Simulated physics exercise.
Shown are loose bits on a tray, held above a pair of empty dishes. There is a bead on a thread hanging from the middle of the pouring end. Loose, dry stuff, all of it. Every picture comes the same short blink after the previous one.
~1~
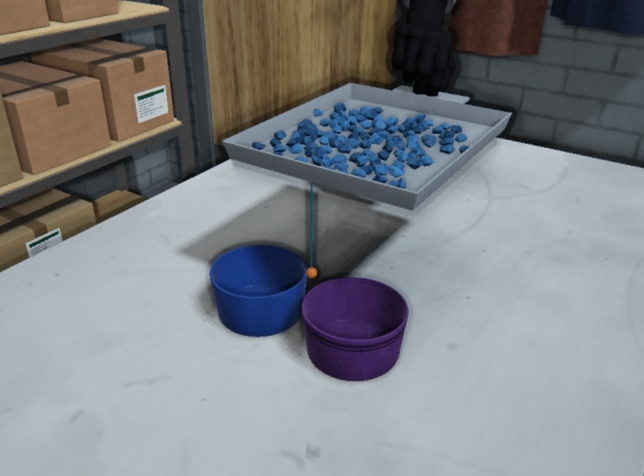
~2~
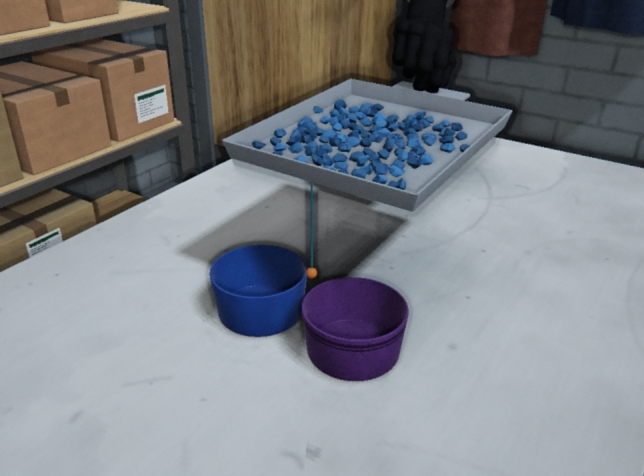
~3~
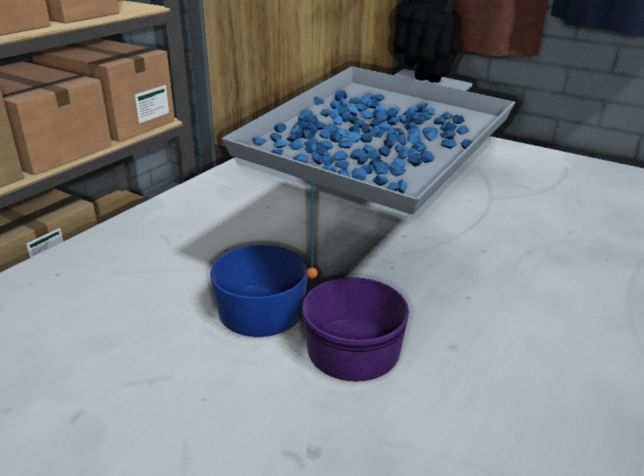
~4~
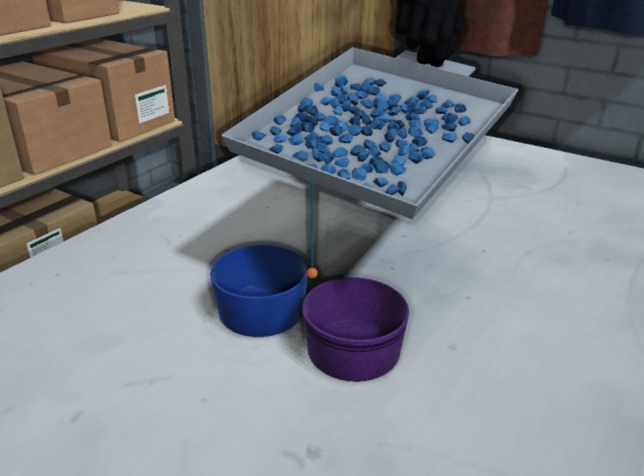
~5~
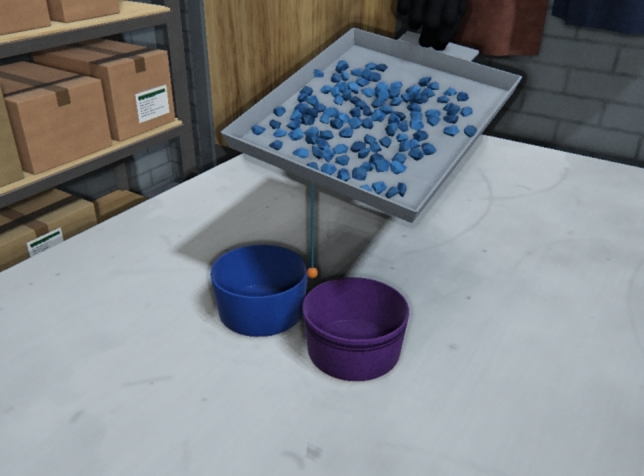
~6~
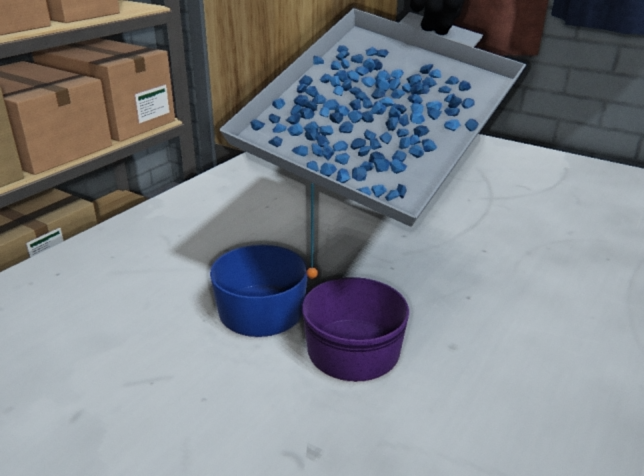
Black-gloved hand raising the far side of a grey tray of blue stones, tilting it gradually above blue and purple dishes.
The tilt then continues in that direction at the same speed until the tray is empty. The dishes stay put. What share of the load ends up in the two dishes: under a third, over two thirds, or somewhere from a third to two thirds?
By the end the two dishes capture a fair share, a third to two thirds.
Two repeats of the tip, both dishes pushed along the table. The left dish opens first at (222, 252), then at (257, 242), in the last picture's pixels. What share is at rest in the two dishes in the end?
Trial 1 near 10 percent, trial 2 near 0 percent.
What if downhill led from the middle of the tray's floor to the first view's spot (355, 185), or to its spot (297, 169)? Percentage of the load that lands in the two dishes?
Roughly 50 % in the first case and 40 % in the second.
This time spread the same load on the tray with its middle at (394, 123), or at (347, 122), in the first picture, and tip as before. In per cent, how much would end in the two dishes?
You'd get 50 % the first time and 50 % the second.
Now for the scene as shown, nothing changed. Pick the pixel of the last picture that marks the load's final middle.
I'd put the middle somewhere around (370, 358).
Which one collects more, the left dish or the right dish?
Winner noted as the right of the two.
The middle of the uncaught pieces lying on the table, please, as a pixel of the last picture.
Approximate centre, last frame: (416, 400).
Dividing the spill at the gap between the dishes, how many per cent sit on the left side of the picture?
Around 20 %.
Soon, tray tipped steeply; most on the tray; a small part in the air.
A while on, tray tipped past a quarter turn; a small part on the tray; about half in the right dish; about a third outside both; a small part in the air.
Towards the end, tray tipped past a quarter turn; about half in the right dish; a stray few in the left dish; about half outside both.
Finally, tray tipped past a quarter turn; about half in the right dish; a stray few in the left dish; about half outside both.
